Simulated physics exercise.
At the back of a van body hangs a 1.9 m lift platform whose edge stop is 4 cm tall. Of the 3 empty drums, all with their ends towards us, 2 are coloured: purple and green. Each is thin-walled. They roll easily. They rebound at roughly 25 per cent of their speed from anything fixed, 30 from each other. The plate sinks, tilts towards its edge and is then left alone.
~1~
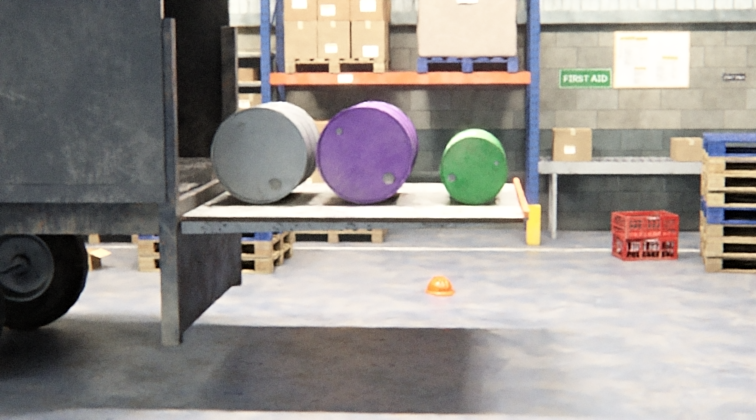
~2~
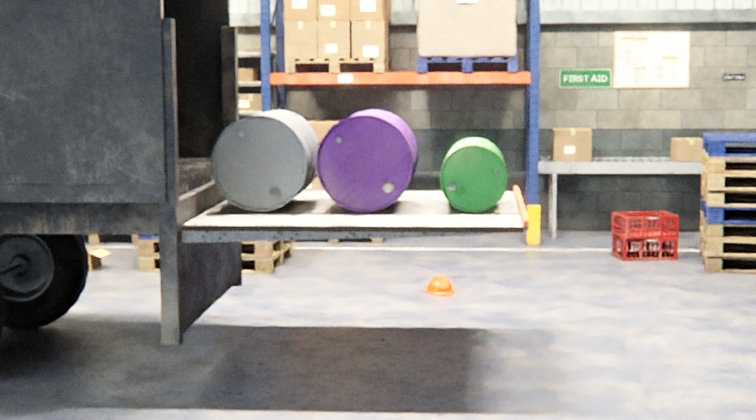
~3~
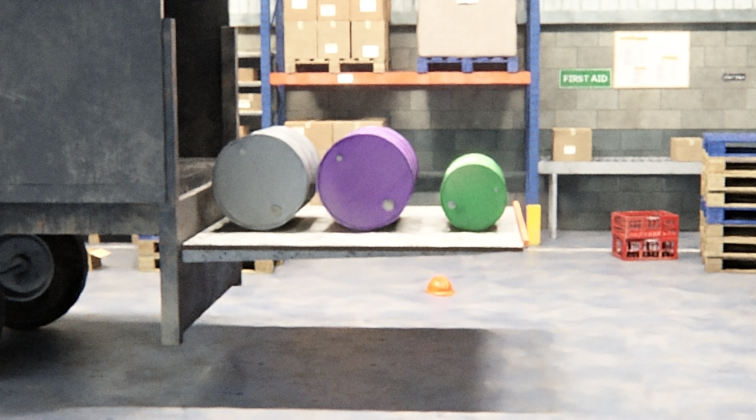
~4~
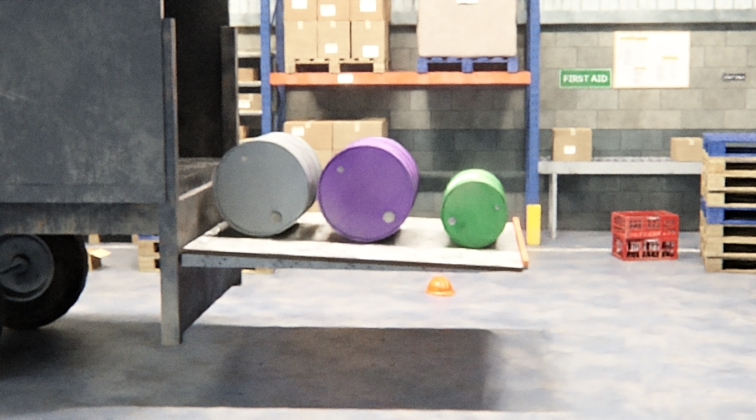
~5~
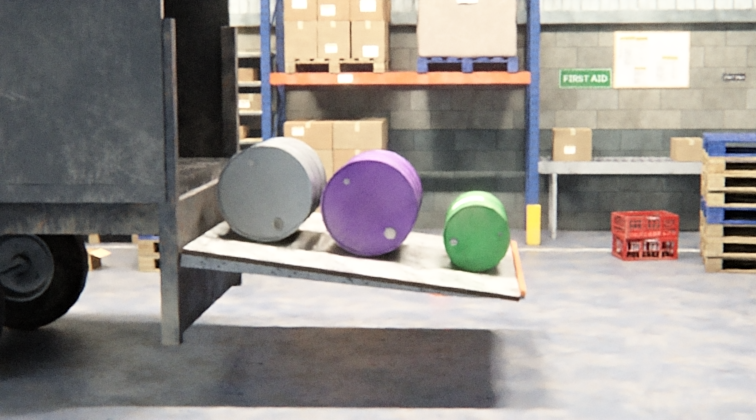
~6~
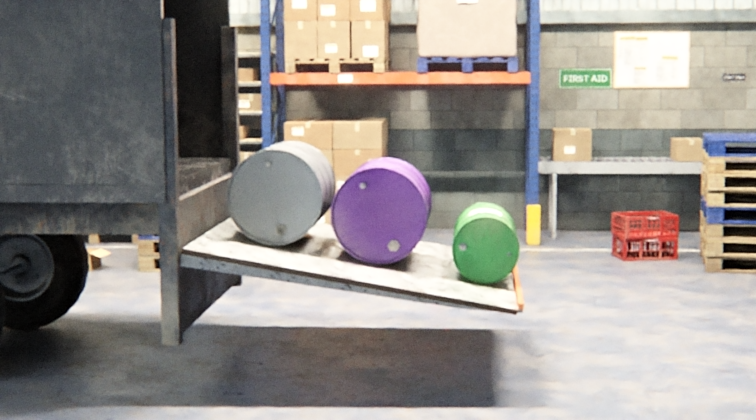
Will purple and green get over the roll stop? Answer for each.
The purple one rolls off the plate; the green one jumps the stop.
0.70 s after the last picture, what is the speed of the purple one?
Near 0.5 m/s.
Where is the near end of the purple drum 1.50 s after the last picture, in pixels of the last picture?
Around (554, 248).
Then, 0.7 s past the sixth picture, purple is on the plate, 45 cm from the stop, rolling right; green is on the plate, 5 cm from the stop, rolling right; 0 gone from the plate.
Then, 1.5 s past the sixth picture, purple is over the stop and falling; green is off the lift, on the ground; 2 gone from the plate.
Finally (7.7 s after the last picture), purple is off the lift, on the ground; green is off the lift, on the ground; 2 gone from the plate.
